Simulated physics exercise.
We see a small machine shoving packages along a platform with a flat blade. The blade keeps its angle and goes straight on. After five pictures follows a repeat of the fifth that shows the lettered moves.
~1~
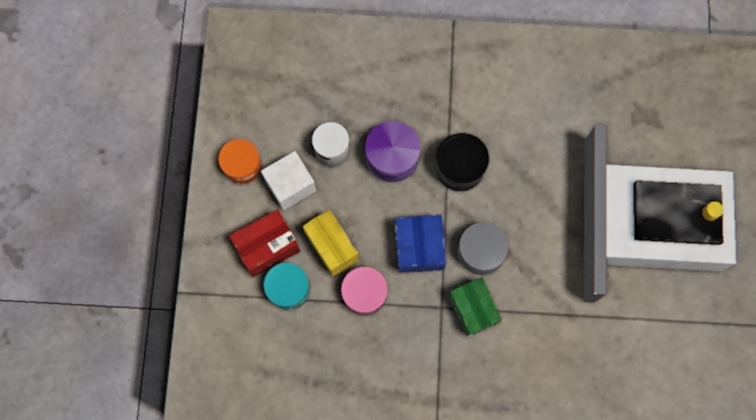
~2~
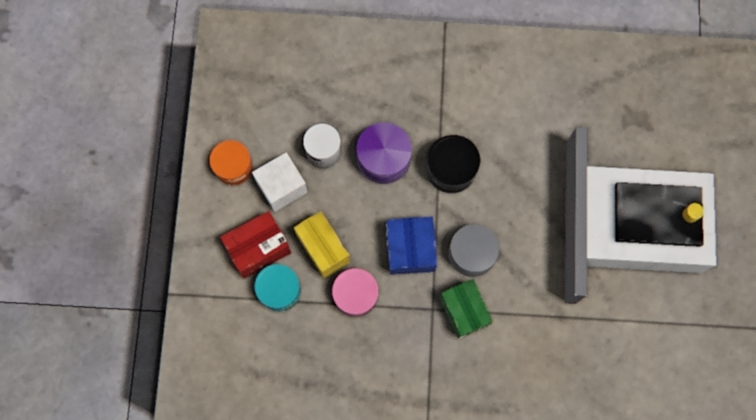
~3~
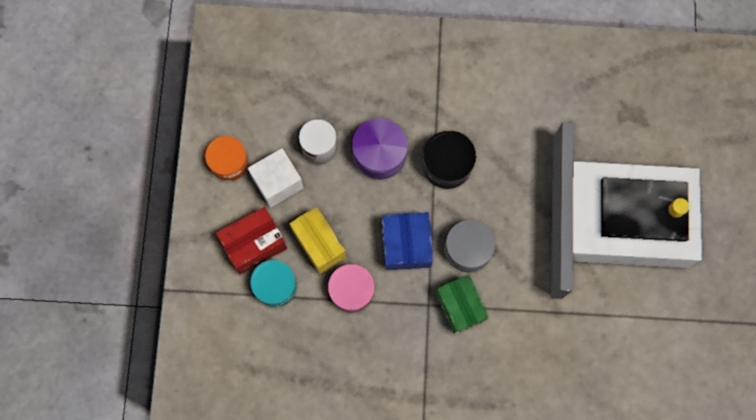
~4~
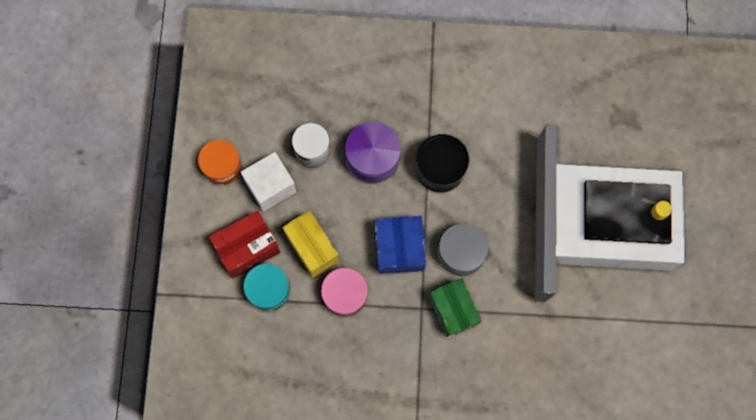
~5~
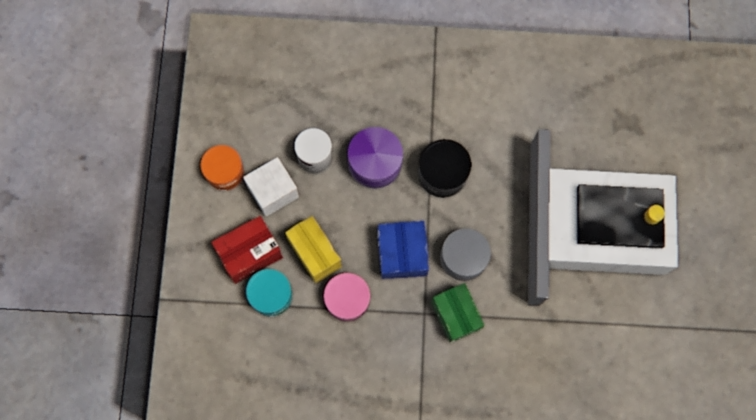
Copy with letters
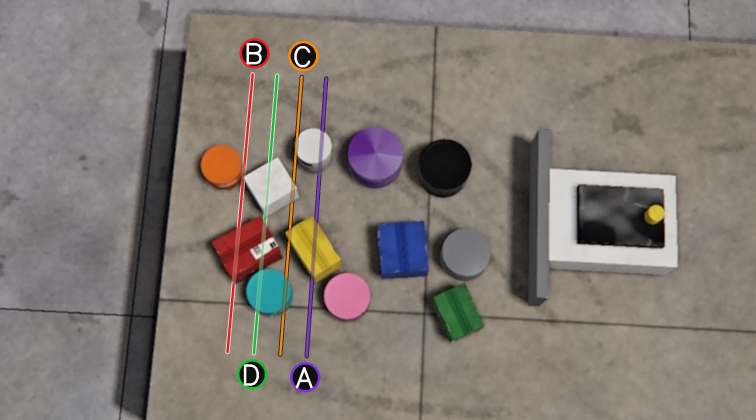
A small white machine with a flat grey blade moves slowly left across a stone-like platform toward a cluster of colourful round and boxy objects. The objects stay in place, with a gap still between them and the blade.
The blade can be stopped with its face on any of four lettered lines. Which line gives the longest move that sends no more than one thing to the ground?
No second one falls up to C.
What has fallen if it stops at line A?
The red parcel.
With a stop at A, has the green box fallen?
By then, no.
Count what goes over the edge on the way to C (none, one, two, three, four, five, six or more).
By then, one.
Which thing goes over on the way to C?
It is the red parcel.
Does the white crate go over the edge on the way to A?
No.
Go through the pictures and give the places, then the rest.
The first picture shows red parcel (265, 243); black pail (462, 163); turquoise pail (287, 287).
The second picture shows robot (653, 214); green box (466, 310).
The third picture shows robot (639, 209); yellow box (318, 241).
The fourth picture shows robot (621, 211); pink pail (345, 293).
The fifth picture shows robot (614, 216); orange pail (223, 168); white crate (272, 188); blue parcel (403, 251).
On the copy, A at (317, 212); B at (241, 208); C at (291, 211); D at (266, 209).
On C. First, robot (523, 211); green box (443, 320); purple canister (367, 157).
Then, robot (433, 206); red parcel (194, 244); yellow box (242, 248).
Finally, robot (365, 202); red parcel over the edge; yellow box (175, 246); one fallen.
By contrast, A is within the limit but short; B drops four; D drops two.
